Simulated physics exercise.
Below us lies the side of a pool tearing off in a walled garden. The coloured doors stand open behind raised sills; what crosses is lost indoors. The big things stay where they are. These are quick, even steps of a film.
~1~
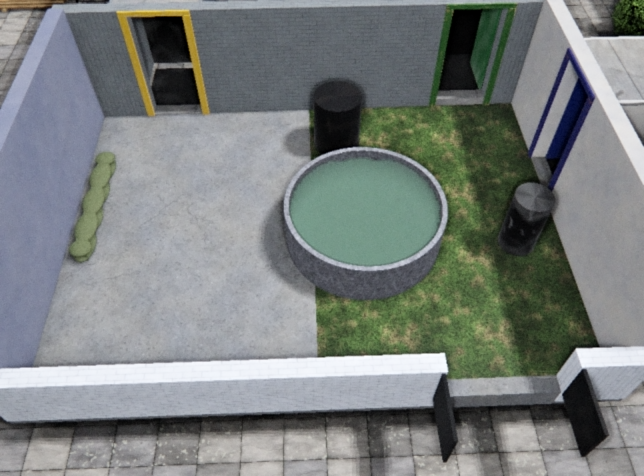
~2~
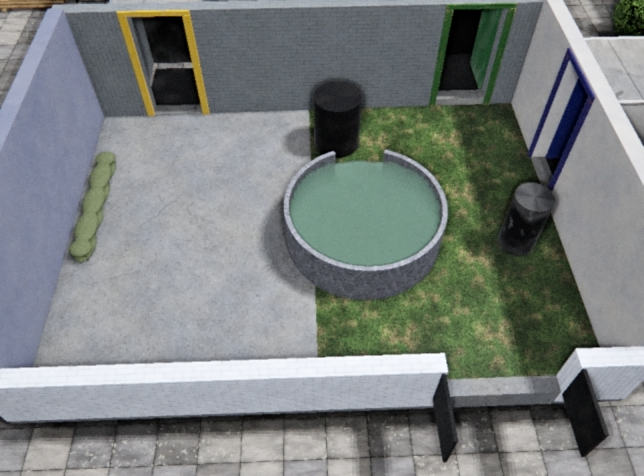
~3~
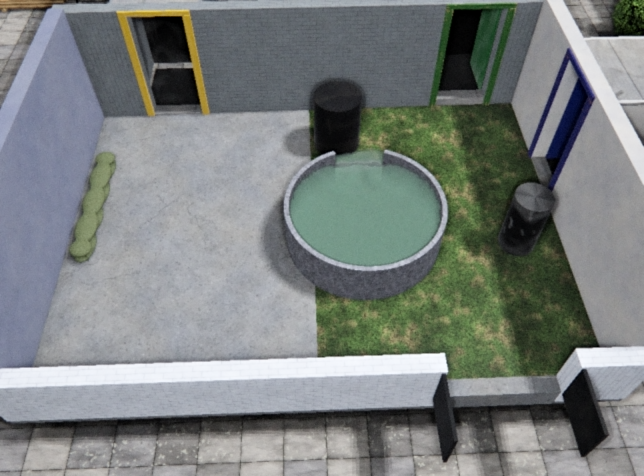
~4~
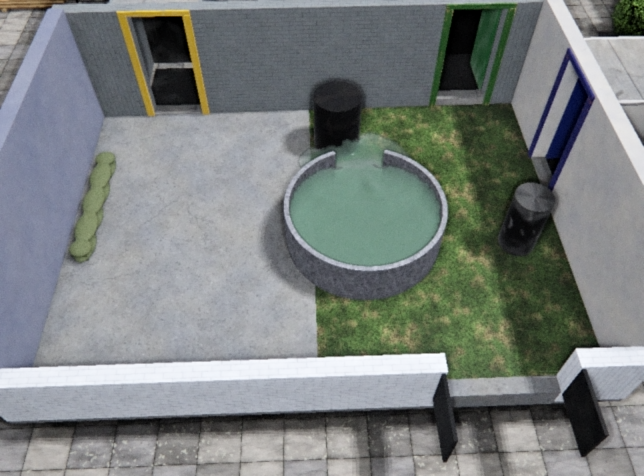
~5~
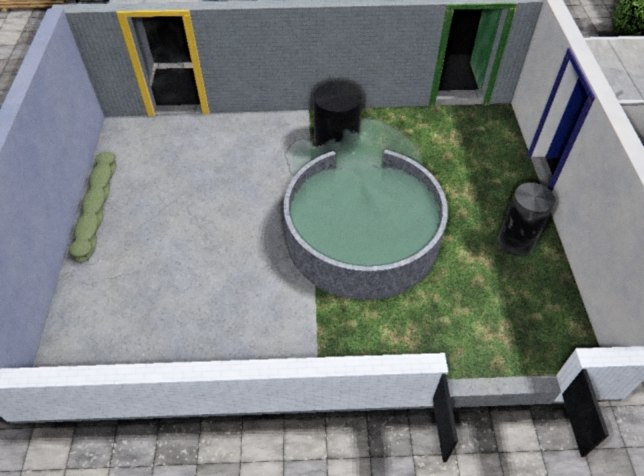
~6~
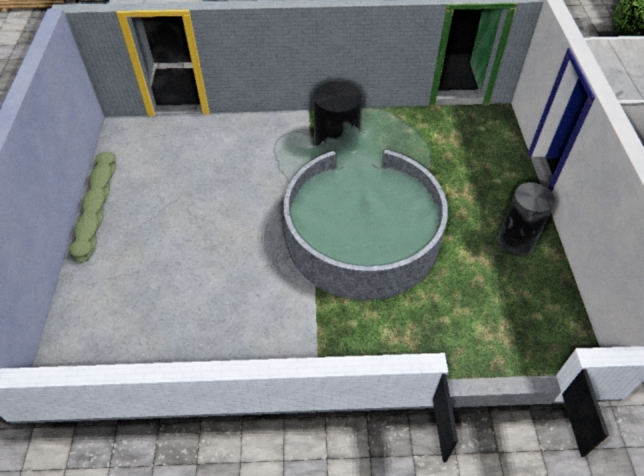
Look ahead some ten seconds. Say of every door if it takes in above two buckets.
In the end: The blue door lets in a lot; the yellow door lets in a lot; the green door admits no more than that.
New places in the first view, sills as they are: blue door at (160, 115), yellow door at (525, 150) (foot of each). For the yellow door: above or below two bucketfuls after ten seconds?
In short: Yellow door lets more in.
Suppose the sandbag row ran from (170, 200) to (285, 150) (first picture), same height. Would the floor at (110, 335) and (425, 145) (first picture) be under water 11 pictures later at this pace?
As listed: Clear, covered.
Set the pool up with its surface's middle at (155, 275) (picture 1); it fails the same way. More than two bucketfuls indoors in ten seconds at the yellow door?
One by one: The yellow door goes over.
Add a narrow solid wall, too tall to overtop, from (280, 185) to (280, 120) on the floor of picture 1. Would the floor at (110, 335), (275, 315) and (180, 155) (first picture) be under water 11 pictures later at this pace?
One after the other: No water, dry, clear.
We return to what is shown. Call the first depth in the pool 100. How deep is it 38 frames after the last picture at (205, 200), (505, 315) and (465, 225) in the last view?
About 2, 2 and 14 per cent.
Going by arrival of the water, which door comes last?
The door marked blue.
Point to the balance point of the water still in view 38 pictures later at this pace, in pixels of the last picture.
At about (337, 196).
A moment on, water covers 20 % of the floor; the blue door not reached, the yellow door not reached, the green door wet at the sill, nothing in.
Next, water covers 40 % of the floor; the blue door not reached, the yellow door wet at the sill, nothing in, the green door wet at the sill, nothing in.
Then, water covers 55 % of the floor; the blue door under two buckets in, the yellow door under two buckets in, the green door wet at the sill, nothing in.
Later, water covers 70 % of the floor; the blue door over two buckets in, the yellow door under two buckets in, the green door under two buckets in.
In the end, water covers 95 % of the floor; the blue door over two buckets in, the yellow door over two buckets in, the green door under two buckets in.
